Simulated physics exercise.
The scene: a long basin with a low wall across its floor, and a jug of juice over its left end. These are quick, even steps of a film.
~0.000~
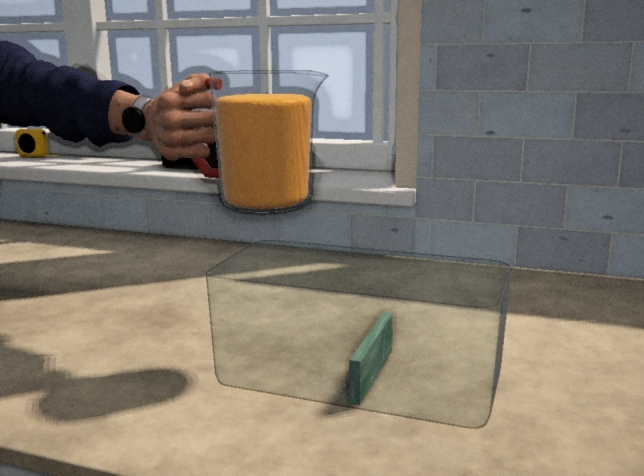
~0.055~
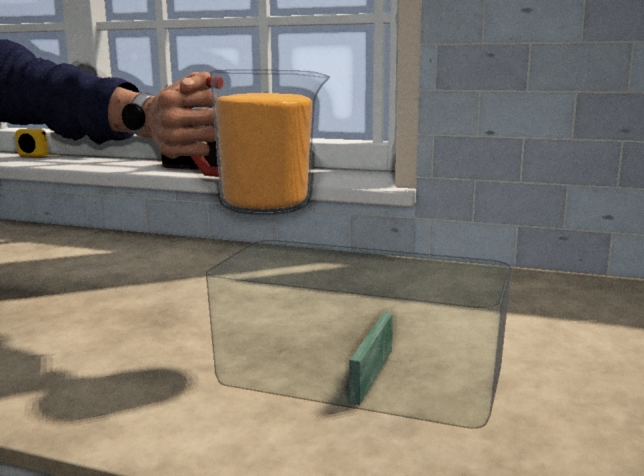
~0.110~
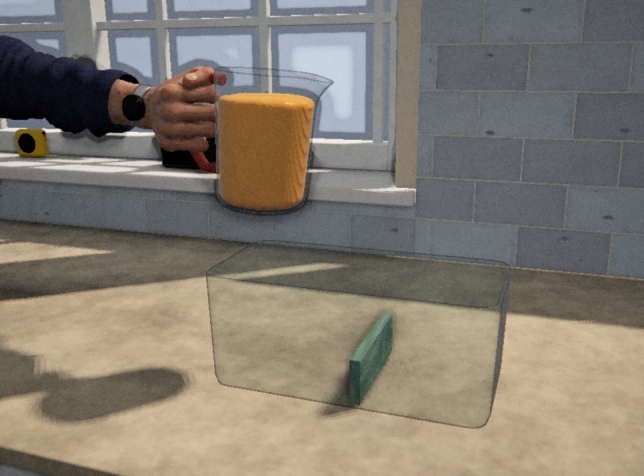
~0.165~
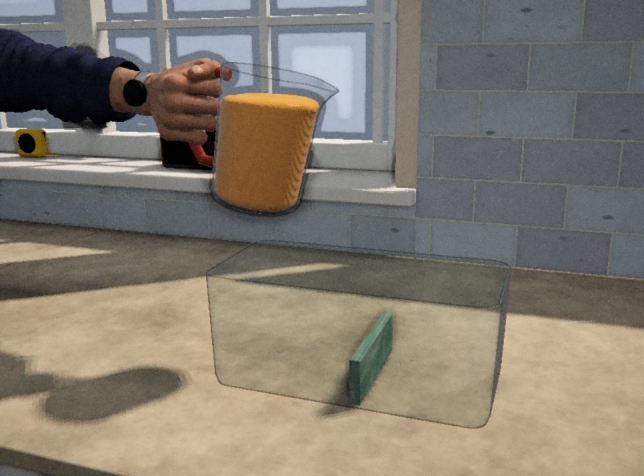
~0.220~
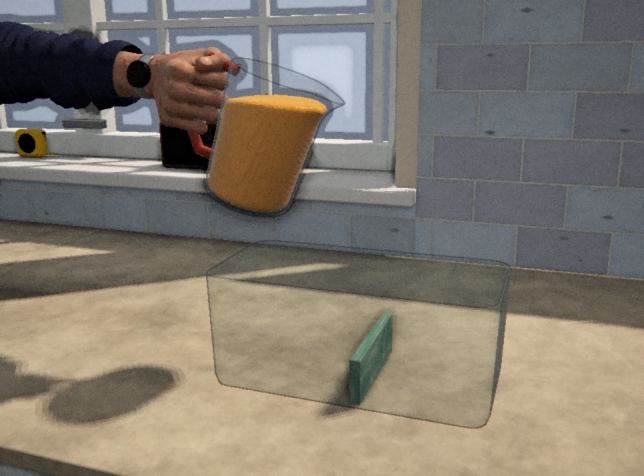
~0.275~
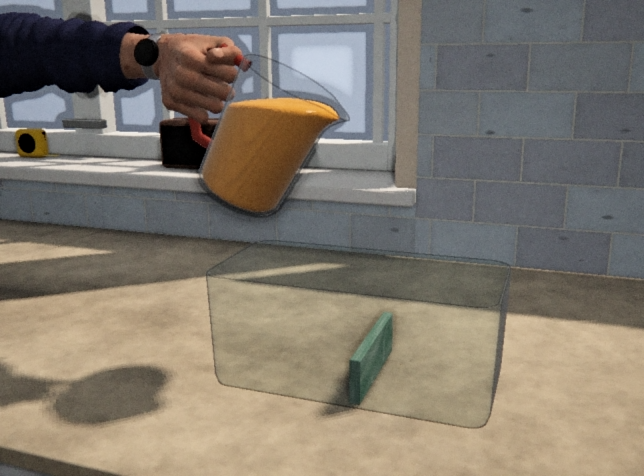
A hand in a dark blue sleeve with a black watch holds a clear jug of orange juice by its red handle, seen from the front above a sunlit beige counter, with a window and grey-blue tiles behind. Below sits a long, clear, empty basin with a low green wall across its floor. The hand slowly tilts the jug rightward, the juice shifting toward its spout, while the camera stays still.
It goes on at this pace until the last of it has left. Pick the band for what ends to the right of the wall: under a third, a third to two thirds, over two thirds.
The share right of the wall is over two thirds.
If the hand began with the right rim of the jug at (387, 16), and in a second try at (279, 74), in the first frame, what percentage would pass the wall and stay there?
In turn 55 and 5 in a hundred.
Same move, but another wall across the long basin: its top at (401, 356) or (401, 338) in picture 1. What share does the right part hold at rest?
First some 45, then 35 per cent.
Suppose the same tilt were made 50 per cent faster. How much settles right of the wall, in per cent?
About 85 per cent.
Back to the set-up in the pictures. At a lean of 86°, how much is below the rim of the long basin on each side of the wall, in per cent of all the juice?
Left about 0, right about 10.
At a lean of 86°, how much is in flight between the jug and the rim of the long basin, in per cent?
Some 20 per cent.
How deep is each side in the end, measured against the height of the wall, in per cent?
Left about 10, right about 80.
After 0.57 s the tilt is 86° and 71 per cent is still to pour, 0 is left of the wall and 10 right of it.
After 0.78 s the tilt is 100° and 26 per cent is still to pour, 4 is left of the wall and 52 right of it.
After 1.01 s the tilt is 100° and 6 per cent is still to pour, 7 is left of the wall and 82 right of it.
After 1.25 s the tilt is 100° and 1 per cent is still to pour, 9 is left of the wall and 88 right of it.
In the end 11 per cent lies left of the wall, 88 right of it and 1 outside.
